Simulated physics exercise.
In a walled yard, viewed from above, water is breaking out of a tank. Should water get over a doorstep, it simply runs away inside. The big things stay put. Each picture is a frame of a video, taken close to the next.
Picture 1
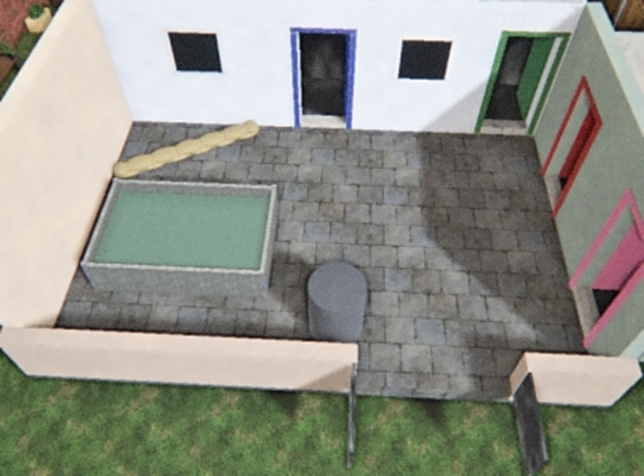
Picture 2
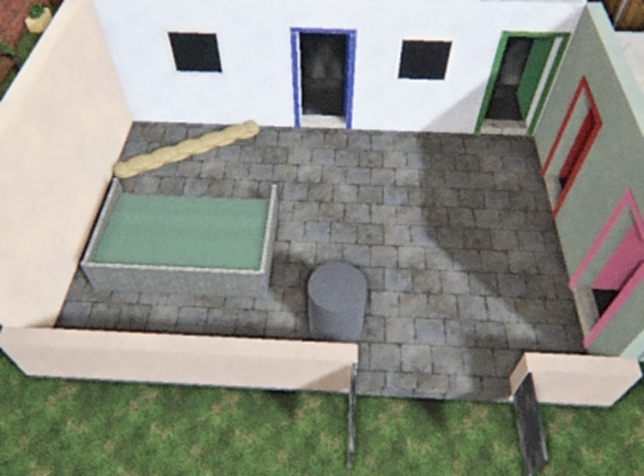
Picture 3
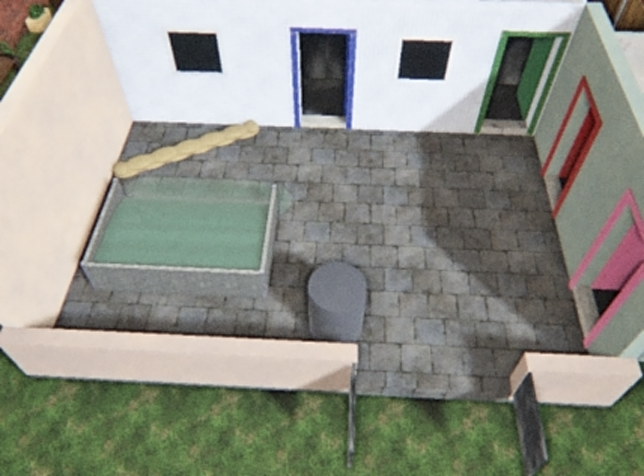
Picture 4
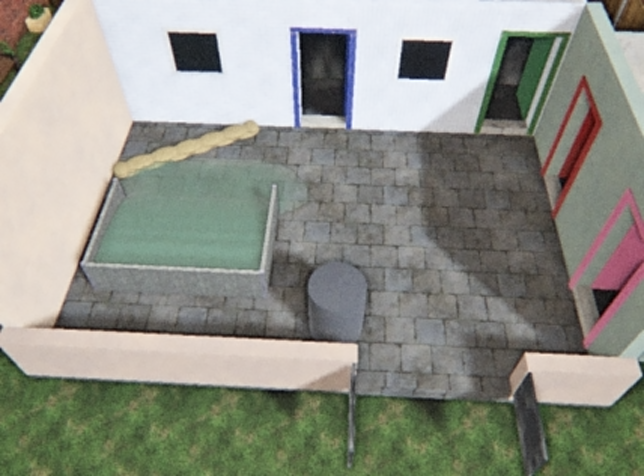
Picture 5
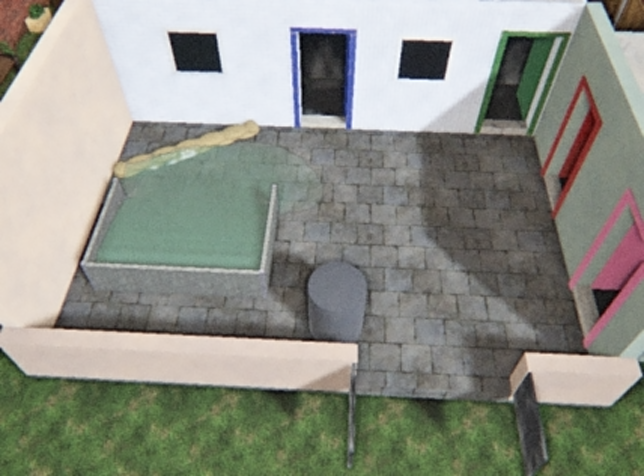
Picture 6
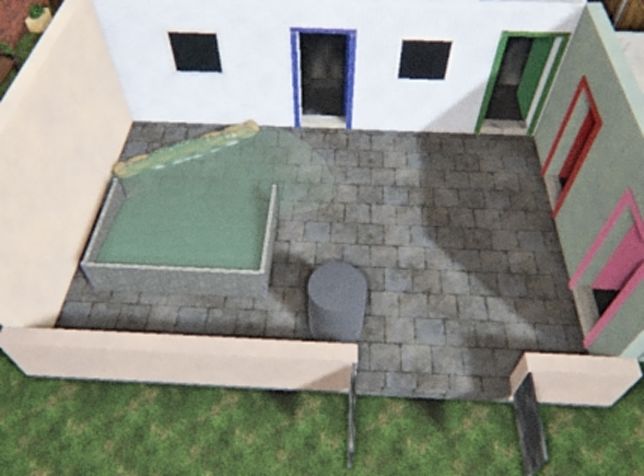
In this clip, a tank of greenish water stands in a paved, walled yard; its far side opens and water pours out, spreading over the paving toward the white back wall and around the pale, twisted roll behind the tank.
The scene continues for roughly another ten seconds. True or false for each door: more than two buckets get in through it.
The pink door: False; the blue door: True; the red door: True; the green door: False.
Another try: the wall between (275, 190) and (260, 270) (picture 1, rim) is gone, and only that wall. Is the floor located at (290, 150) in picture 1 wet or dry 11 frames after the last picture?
At that place: Dry.
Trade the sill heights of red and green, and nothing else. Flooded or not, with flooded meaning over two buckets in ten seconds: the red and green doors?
Lab note - red below the cap, green above the cap.
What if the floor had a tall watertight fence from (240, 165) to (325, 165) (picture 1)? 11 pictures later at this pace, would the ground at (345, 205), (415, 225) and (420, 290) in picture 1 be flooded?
One after the other: Covered, wet, no water.
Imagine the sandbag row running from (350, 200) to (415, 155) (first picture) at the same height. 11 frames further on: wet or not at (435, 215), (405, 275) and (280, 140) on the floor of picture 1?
As listed: Spared, spared, submerged.
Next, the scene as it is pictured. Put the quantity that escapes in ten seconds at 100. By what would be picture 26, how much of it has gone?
Around 20 per cent.
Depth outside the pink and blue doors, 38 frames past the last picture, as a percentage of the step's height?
Depth ratios, approx.: 50 and 50 percent.
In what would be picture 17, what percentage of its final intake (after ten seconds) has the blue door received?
Around 50 percent.
A moment on, water covers 25 % of the floor; the pink door not reached, the blue door under two buckets in, the red door not reached, the green door not reached.
Next, water covers 35 % of the floor; the pink door not reached, the blue door over two buckets in, the red door not reached, the green door not reached.
Then, water covers 55 % of the floor; the pink door not reached, the blue door over two buckets in, the red door under two buckets in, the green door wet at the sill, nothing in.
Later, water covers 85 % of the floor; the pink door wet at the sill, nothing in, the blue door over two buckets in, the red door far over two buckets in, the green door under two buckets in.
In the end, water covers 95 % of the floor; the pink door wet at the sill, nothing in, the blue door over two buckets in, the red door far over two buckets in, the green door under two buckets in.
